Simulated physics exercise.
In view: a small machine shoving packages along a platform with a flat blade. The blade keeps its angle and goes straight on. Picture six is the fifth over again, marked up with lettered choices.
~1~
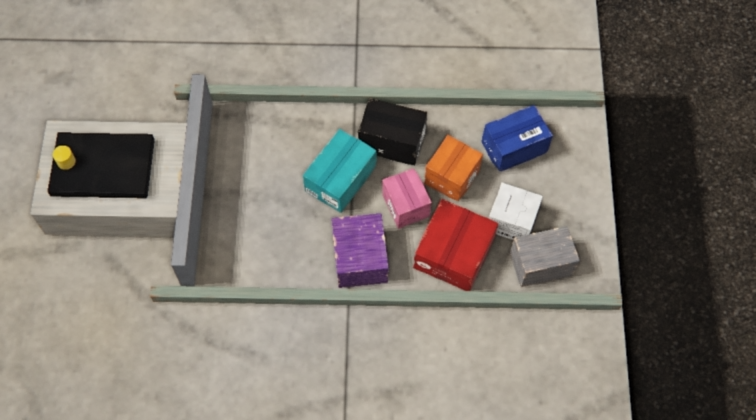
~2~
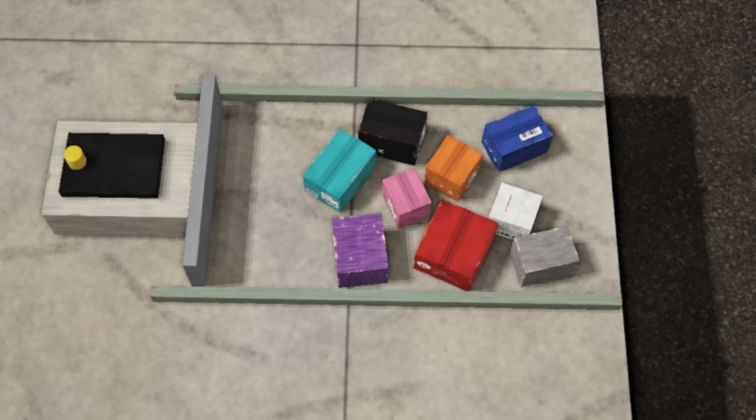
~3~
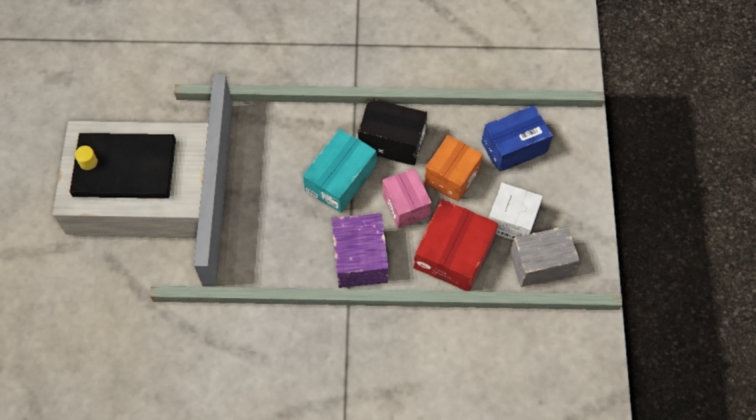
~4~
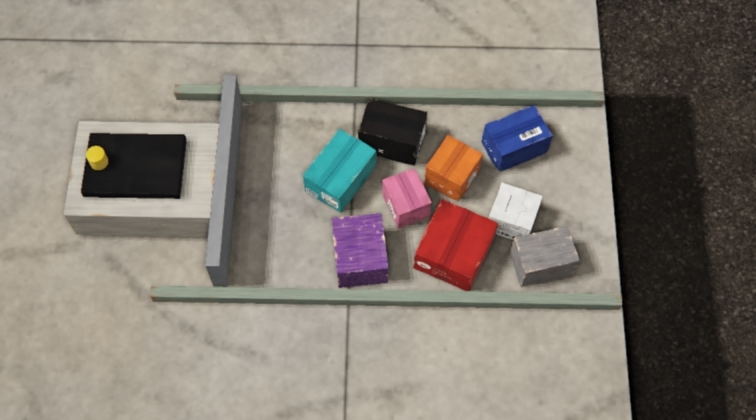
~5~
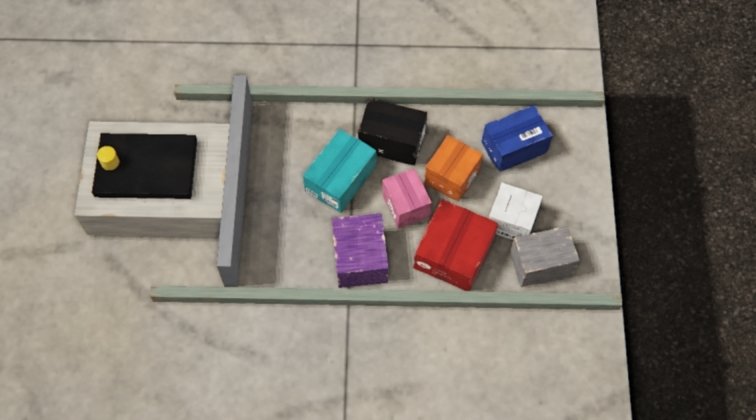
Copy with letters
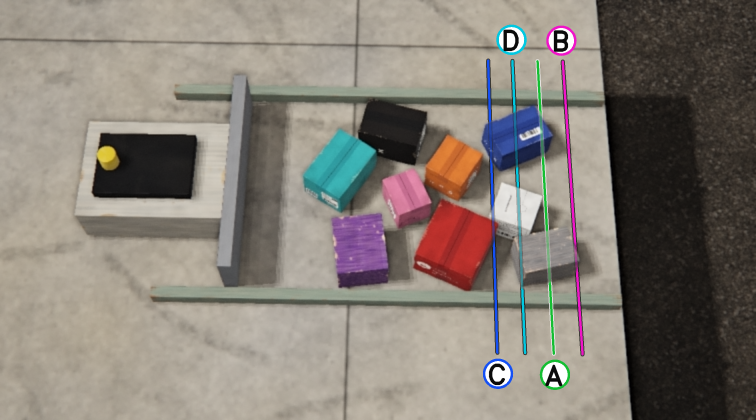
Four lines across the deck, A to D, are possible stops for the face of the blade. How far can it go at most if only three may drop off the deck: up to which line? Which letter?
No farther than D.
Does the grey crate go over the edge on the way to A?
Yes.
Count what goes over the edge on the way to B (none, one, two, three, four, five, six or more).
Six or more.
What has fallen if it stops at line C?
The grey crate goes over.
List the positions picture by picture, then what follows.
In the first picture, pink parcel (407, 199); blue parcel (517, 139); red box (456, 246).
In the second picture, robot (120, 164); grey crate (544, 256).
In the third picture, robot (130, 165); orange box (454, 169).
In the fourth picture, robot (142, 165); purple crate (360, 250).
In the fifth picture, robot (153, 165); pink parcel (407, 199); blue parcel (517, 139); red box (456, 246).
On the marked copy, A at (545, 198); B at (572, 198); C at (492, 197); D at (518, 197).
Taking D. A third of the way, robot (257, 167); purple crate (367, 252); black parcel (396, 125).
Two thirds of the way, robot (359, 169); grey crate (599, 261); blue parcel (563, 128).
When it is over, robot (439, 170); grey crate over the edge; white box over the edge; two fallen.
As for the rest, A drops five; B drops six; C is within the limit but short.
